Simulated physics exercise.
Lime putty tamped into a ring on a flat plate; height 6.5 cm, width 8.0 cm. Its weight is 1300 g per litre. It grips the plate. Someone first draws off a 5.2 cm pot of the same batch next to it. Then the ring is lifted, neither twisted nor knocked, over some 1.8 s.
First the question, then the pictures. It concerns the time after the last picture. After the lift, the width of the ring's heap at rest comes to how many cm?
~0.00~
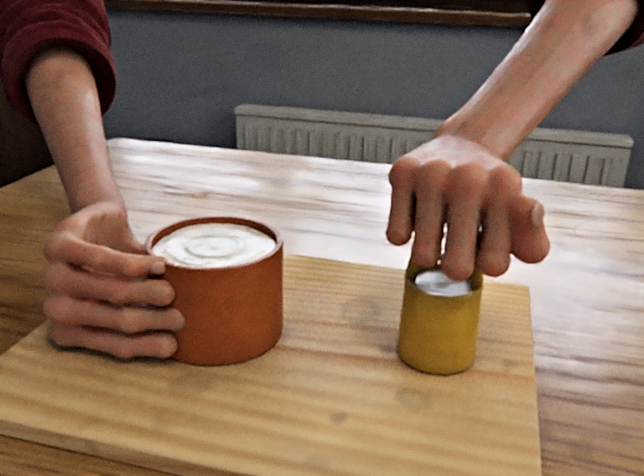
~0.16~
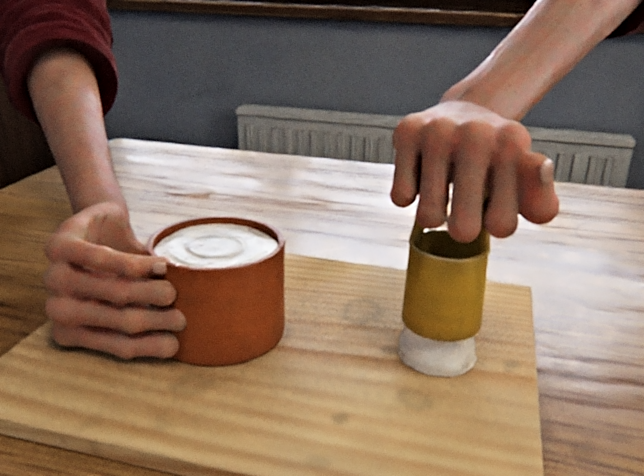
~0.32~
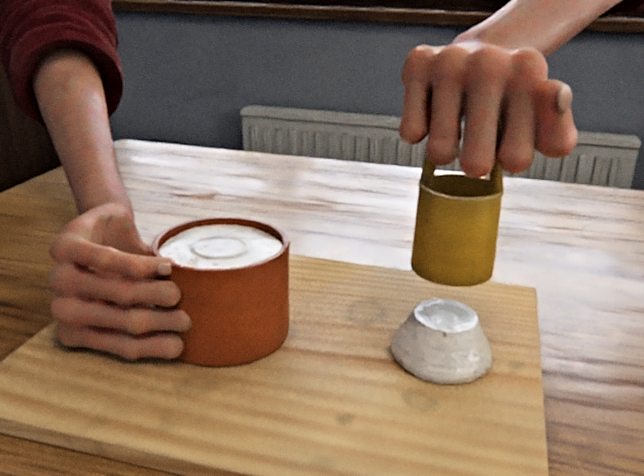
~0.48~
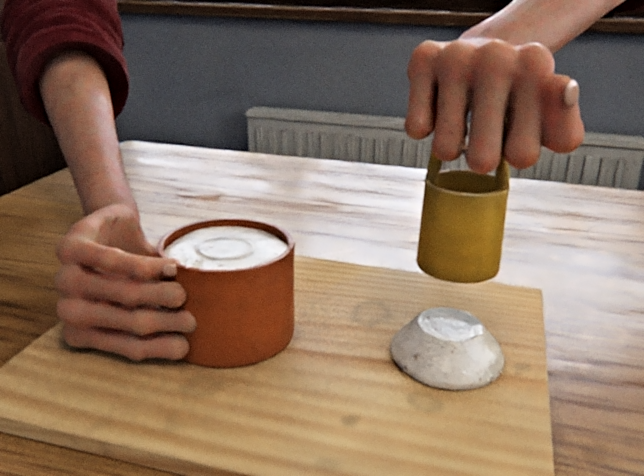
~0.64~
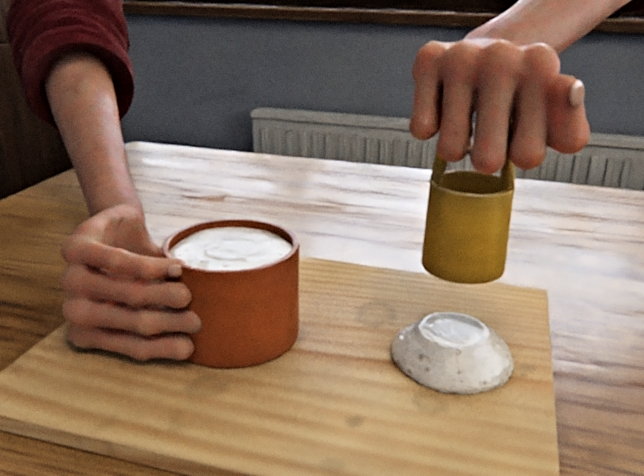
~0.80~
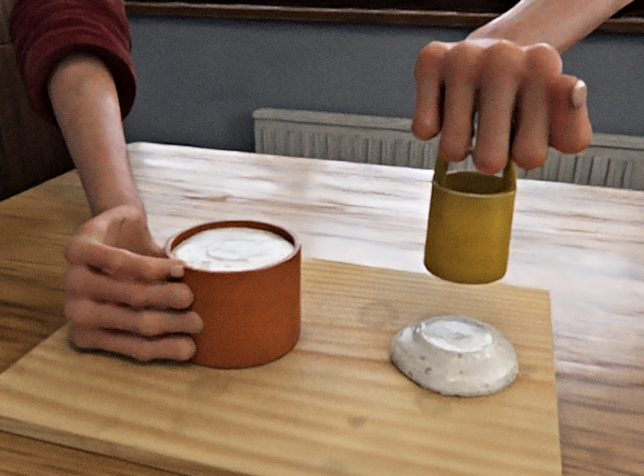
I'd reckon close to 18.5 cm.
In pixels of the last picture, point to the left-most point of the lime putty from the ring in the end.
Near (96, 355).
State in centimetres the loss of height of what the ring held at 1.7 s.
Roughly 3.0 centimetres.
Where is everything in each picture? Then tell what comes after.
In the first picture, middle of the pot's mouth at (443, 283), still down; middle of the ring's top at (215, 244), not yet moved.
In the second picture, middle of the pot's mouth at (449, 248), raised 2.4 cm; middle of the ring's top at (216, 244), not yet moved.
In the third picture, middle of the pot's mouth at (460, 190), raised 6.2 cm; what the pot left 3.1 cm high and 6.7 cm wide, top at (446, 319); middle of the ring's top at (221, 245), not yet moved.
In the fourth picture, middle of the pot's mouth at (466, 186), raised 6.5 cm; what the pot left 2.5 cm high and 7.5 cm wide, top at (450, 328); middle of the ring's top at (226, 246), not yet moved.
In the fifth picture, middle of the pot's mouth at (471, 187), raised 6.5 cm; what the pot left 2.2 cm high and 8.0 cm wide, top at (455, 334); middle of the ring's top at (231, 247), not yet moved.
In the sixth picture, middle of the pot's mouth at (473, 187), raised 6.5 cm; what the pot left 1.9 cm high and 8.4 cm wide, top at (456, 338); middle of the ring's top at (233, 247), not yet moved.
After 1.3 s, the ring is up 1.8 cm; the lime putty has come down 0.7 cm to 5.8 cm and is 11 cm wide.
After 1.7 s, the ring is up 4.1 cm; the lime putty has come down 3.1 cm to 3.4 cm and is 14 cm wide.
After 2.2 s, the ring is up 6.9 cm; the lime putty has come down 4.2 cm to 2.3 cm and is 16 cm wide.
After 2.7 s, the ring is clear; the lime putty has come down 4.4 cm to 2.1 cm and is 17 cm wide.
After 5.1 s, at rest, the ring is clear; the lime putty has come down 4.6 cm to 1.9 cm and is 18 cm wide.
